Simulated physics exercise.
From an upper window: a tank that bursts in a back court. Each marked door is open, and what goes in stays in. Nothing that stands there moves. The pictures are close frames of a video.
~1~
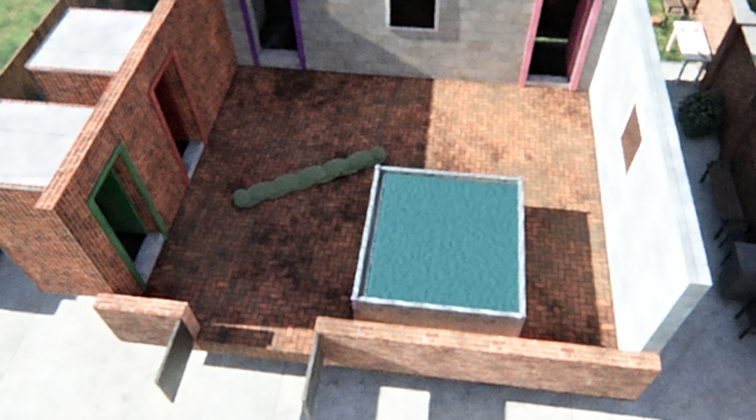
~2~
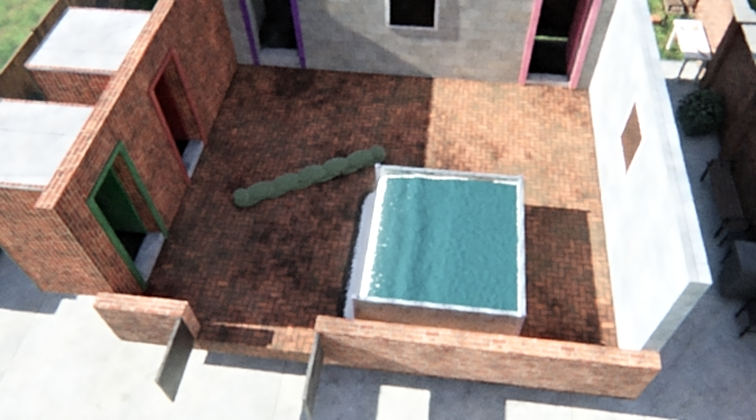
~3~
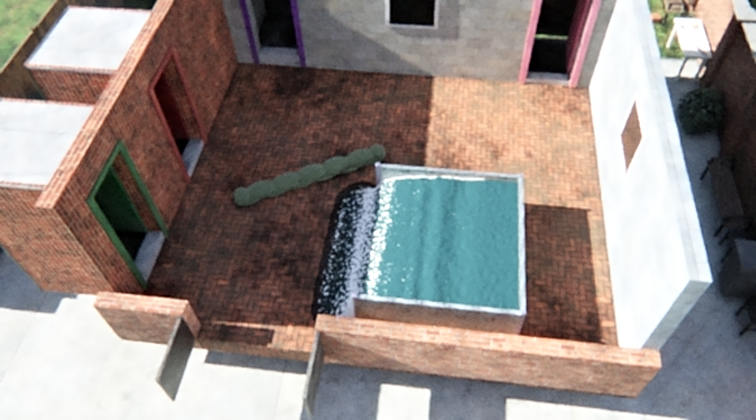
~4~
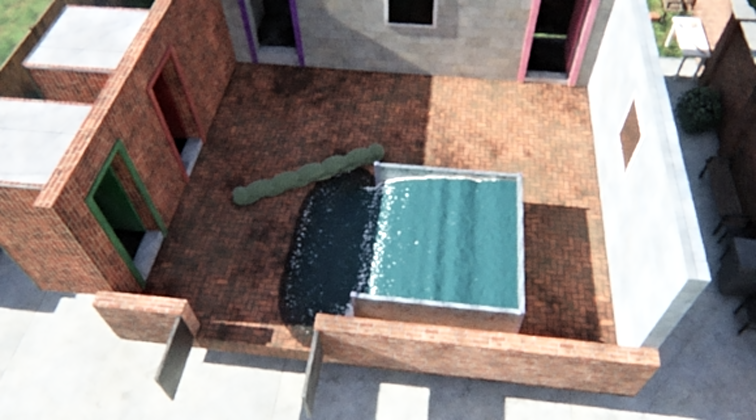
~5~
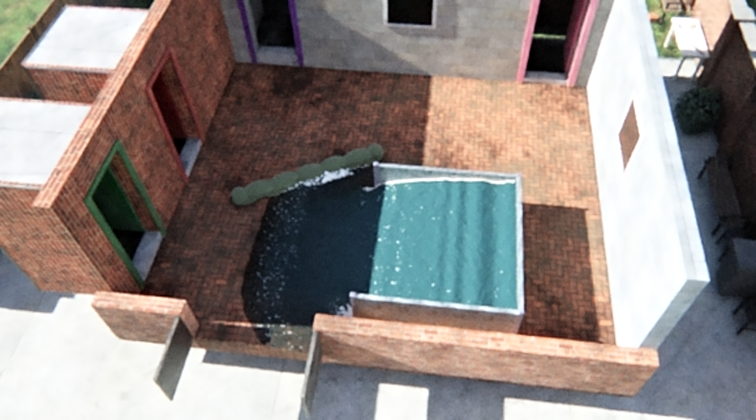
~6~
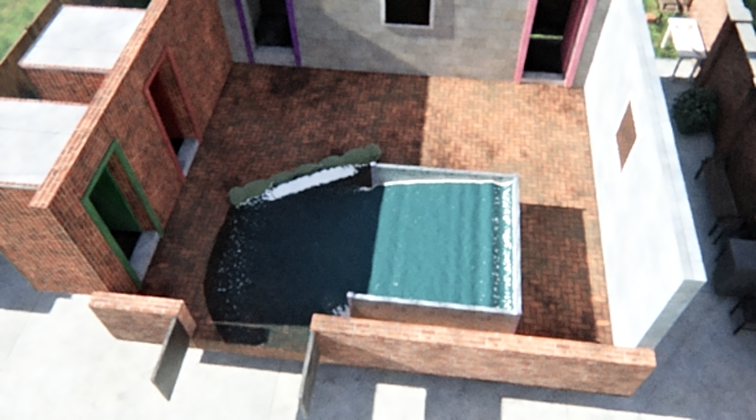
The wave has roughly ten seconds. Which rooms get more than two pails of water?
One by one: The red door stays under that; the purple door stays under that; the pink door stays under that; the green door takes more than that.
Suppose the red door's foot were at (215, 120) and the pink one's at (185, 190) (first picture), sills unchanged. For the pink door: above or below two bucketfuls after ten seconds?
In short: The pink one goes over.
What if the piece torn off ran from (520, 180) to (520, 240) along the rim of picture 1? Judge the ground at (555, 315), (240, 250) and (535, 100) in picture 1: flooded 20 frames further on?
One after the other: Wet, no water, awash.
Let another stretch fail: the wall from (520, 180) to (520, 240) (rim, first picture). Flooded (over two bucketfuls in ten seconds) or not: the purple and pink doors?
Purple door takes less, pink door takes more.
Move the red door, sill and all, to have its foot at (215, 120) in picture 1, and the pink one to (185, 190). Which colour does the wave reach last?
I say the purple-painted one.
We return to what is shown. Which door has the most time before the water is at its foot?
I say the pink one.
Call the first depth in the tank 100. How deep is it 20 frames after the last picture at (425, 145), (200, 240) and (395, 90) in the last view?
About 2, 40 and 0 per cent.
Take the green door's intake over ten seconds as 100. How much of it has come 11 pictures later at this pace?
Close to 35 %.
A moment on, water covers 30 % of the floor; the red door not reached, the purple door not reached, the pink door not reached, the green door under two buckets in.
Next, water covers 40 % of the floor; the red door wet at the sill, nothing in, the purple door not reached, the pink door not reached, the green door far over two buckets in.
Then, water covers 45 % of the floor; the red door wet at the sill, nothing in, the purple door wet at the sill, nothing in, the pink door not reached, the green door far over two buckets in.
Later, water covers 75 % of the floor; the red door wet at the sill, nothing in, the purple door wet at the sill, nothing in, the pink door not reached, the green door far over two buckets in.
In the end, water covers 90 % of the floor; the red door wet at the sill, nothing in, the purple door wet at the sill, nothing in, the pink door wet at the sill, nothing in, the green door far over two buckets in.
